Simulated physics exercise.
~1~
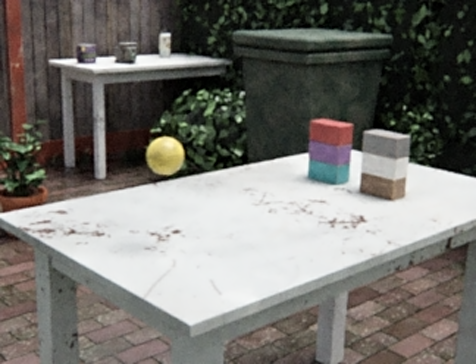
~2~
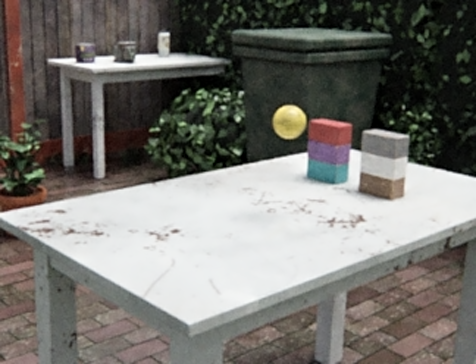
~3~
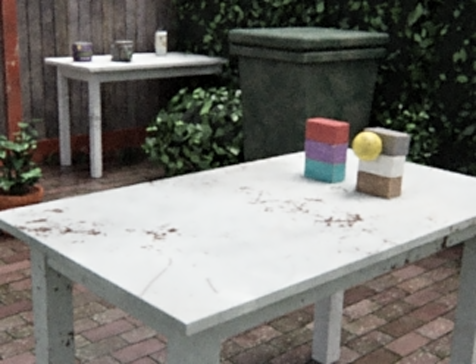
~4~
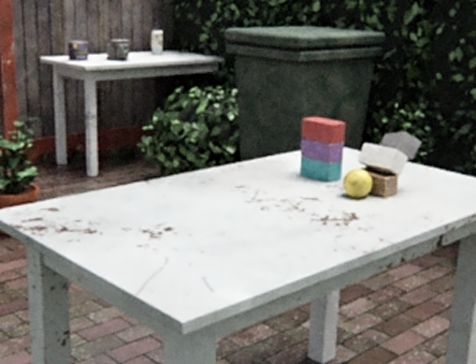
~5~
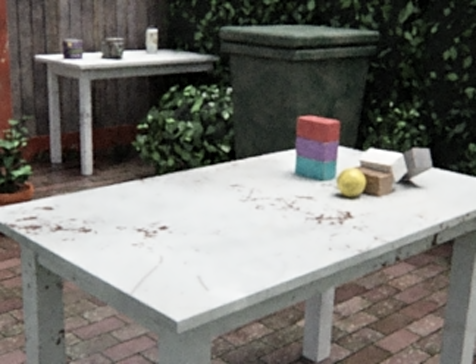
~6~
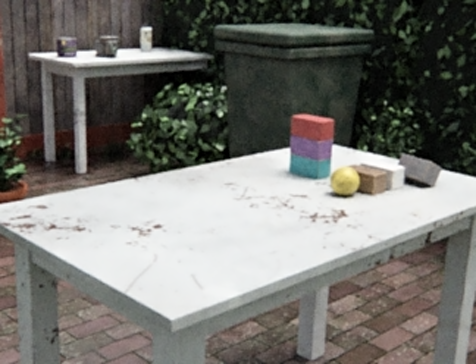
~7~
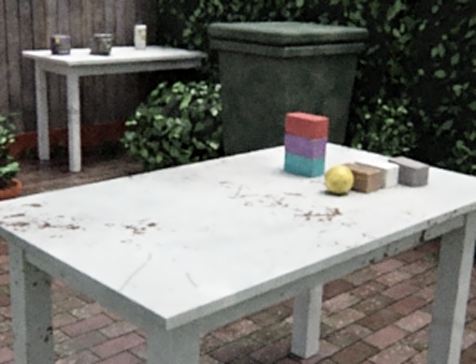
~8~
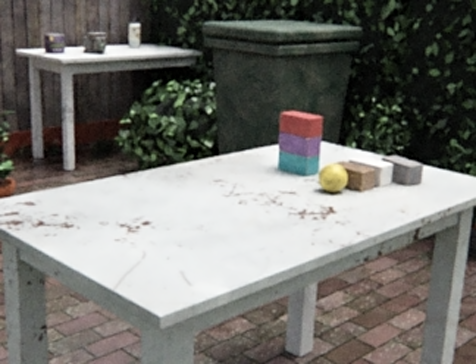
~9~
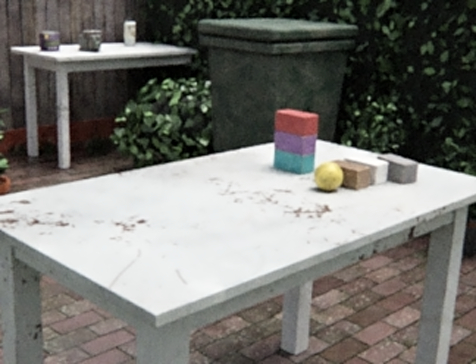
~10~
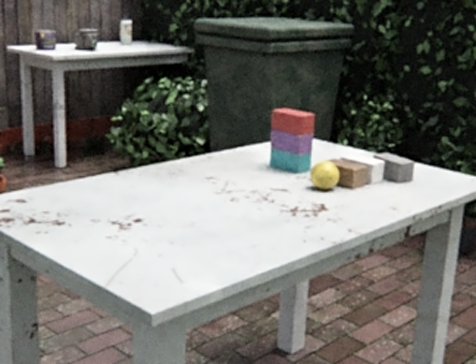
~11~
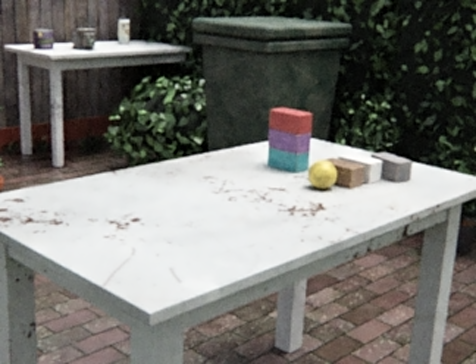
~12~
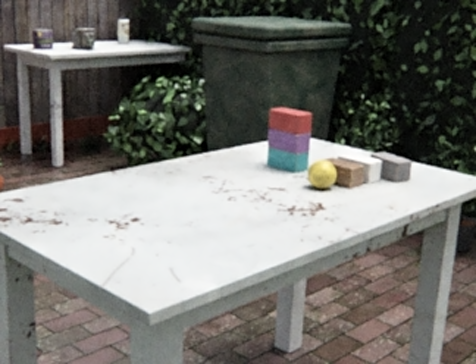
A yellow ball flew in from the left and struck the right-hand stack of blocks on a white outdoor table, toppling the grey and white ones, which ended lying beside the brown block while the red, purple and turquoise stack stayed standing.
